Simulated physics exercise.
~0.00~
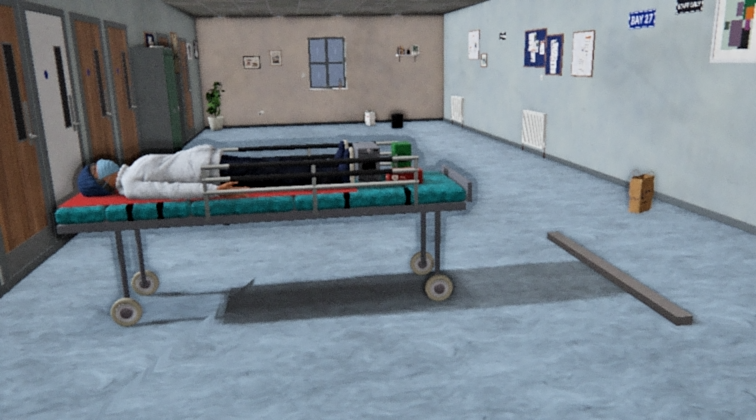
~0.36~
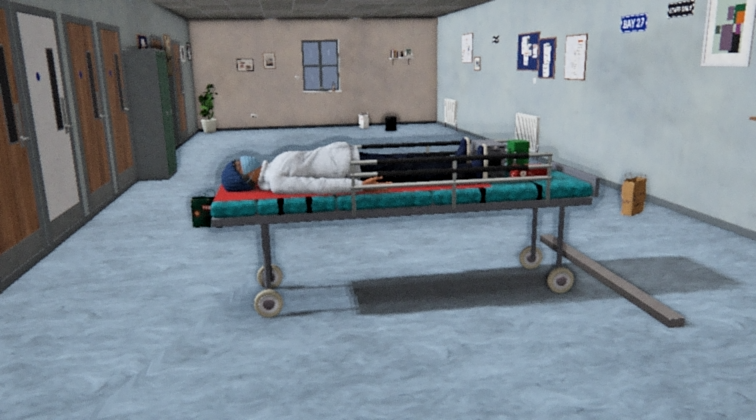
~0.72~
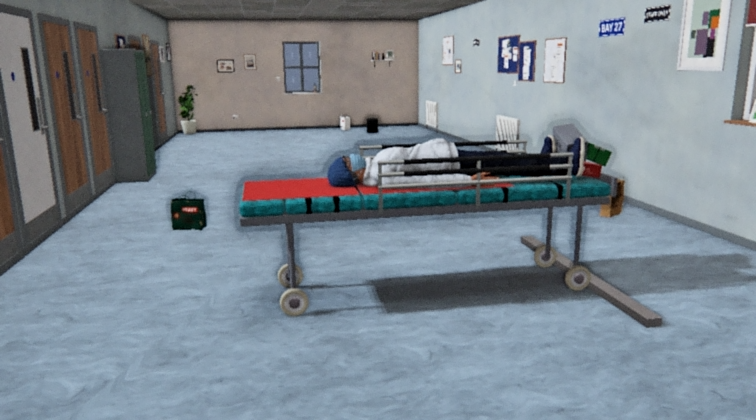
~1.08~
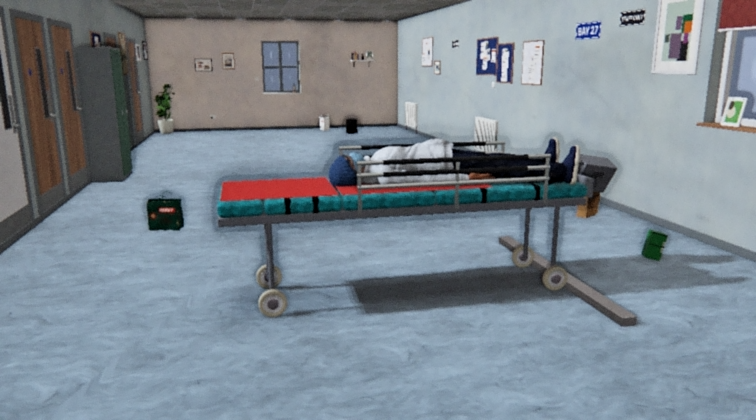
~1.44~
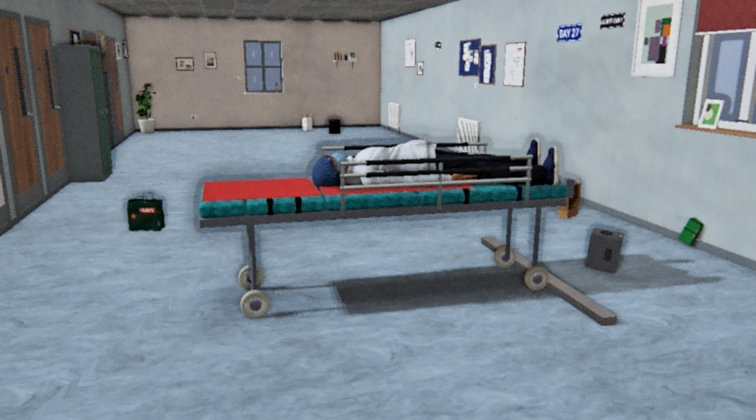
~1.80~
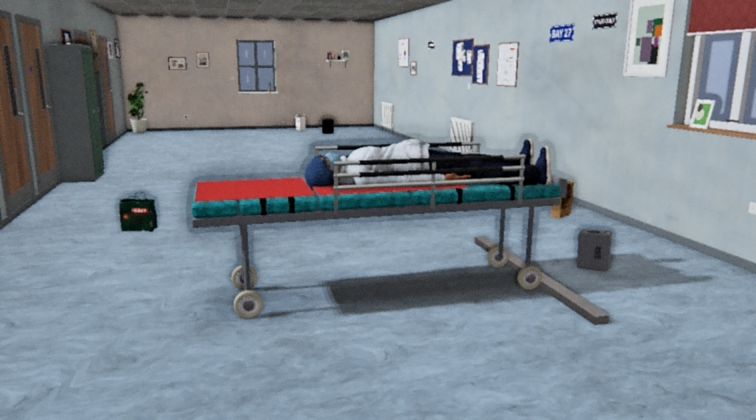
In a hospital corridor, a trolley carrying a person stops at a floor bar, the patient sliding feet-first as boxy equipment falls off.
